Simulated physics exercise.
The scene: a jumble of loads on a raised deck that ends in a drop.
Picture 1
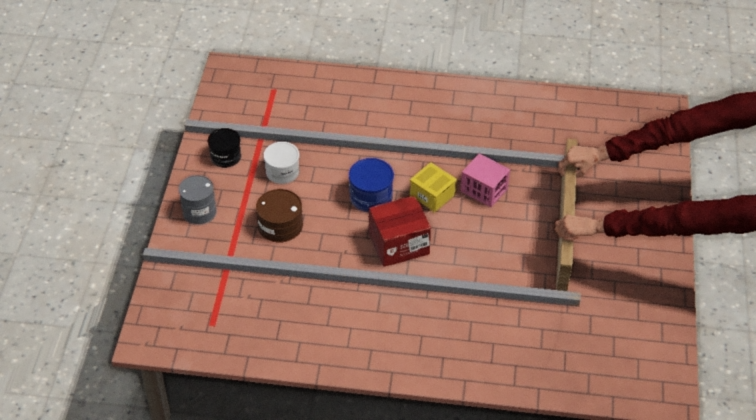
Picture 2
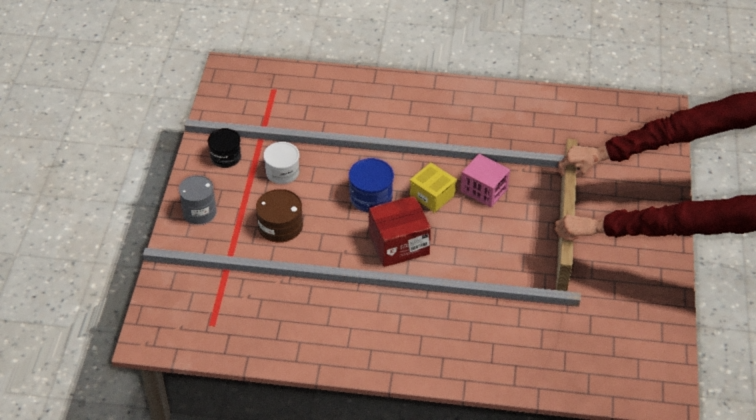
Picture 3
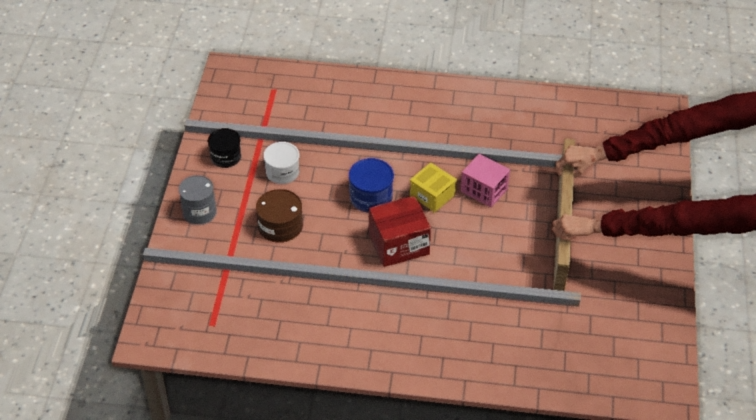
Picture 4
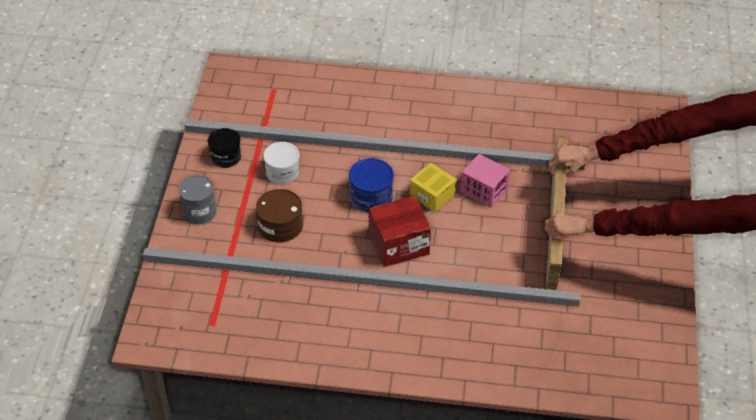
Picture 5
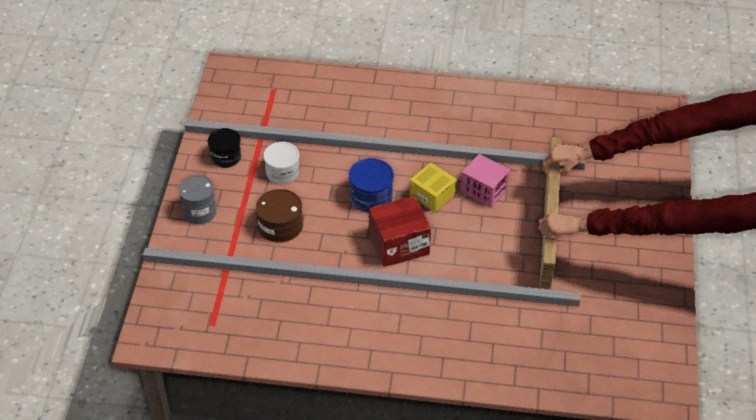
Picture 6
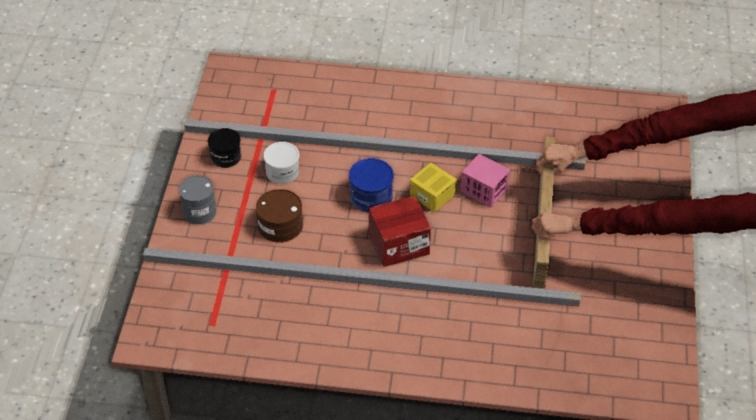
Two hands slide a wooden plank slightly left along rails toward unmoving containers and boxes.
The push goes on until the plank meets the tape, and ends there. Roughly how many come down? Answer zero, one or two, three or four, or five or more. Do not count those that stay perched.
One or two.
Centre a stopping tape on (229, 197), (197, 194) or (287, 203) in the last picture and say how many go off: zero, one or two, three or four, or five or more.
Going through the places as listed, I'd say 3 or 4, then more than four, then zero.
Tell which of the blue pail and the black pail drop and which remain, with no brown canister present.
The blue pail is still there. The black pail is gone.
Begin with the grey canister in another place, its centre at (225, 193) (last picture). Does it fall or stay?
Result: It falls away.
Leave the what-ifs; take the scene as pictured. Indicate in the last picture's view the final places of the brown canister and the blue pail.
In the last picture the first middle sits at (169, 204) and the other at (192, 173).
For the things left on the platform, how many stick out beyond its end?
Answer: 1.
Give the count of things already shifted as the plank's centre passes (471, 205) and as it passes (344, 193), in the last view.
First 2 and then 6.
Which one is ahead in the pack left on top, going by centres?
That one's the brown canister.
Early on, none off yet; grey canister at rest near (198, 200); black pail at rest near (225, 148); white pail at rest near (282, 163).
Finally, the number that fall off is one or two; lost, black pail and grey canister.
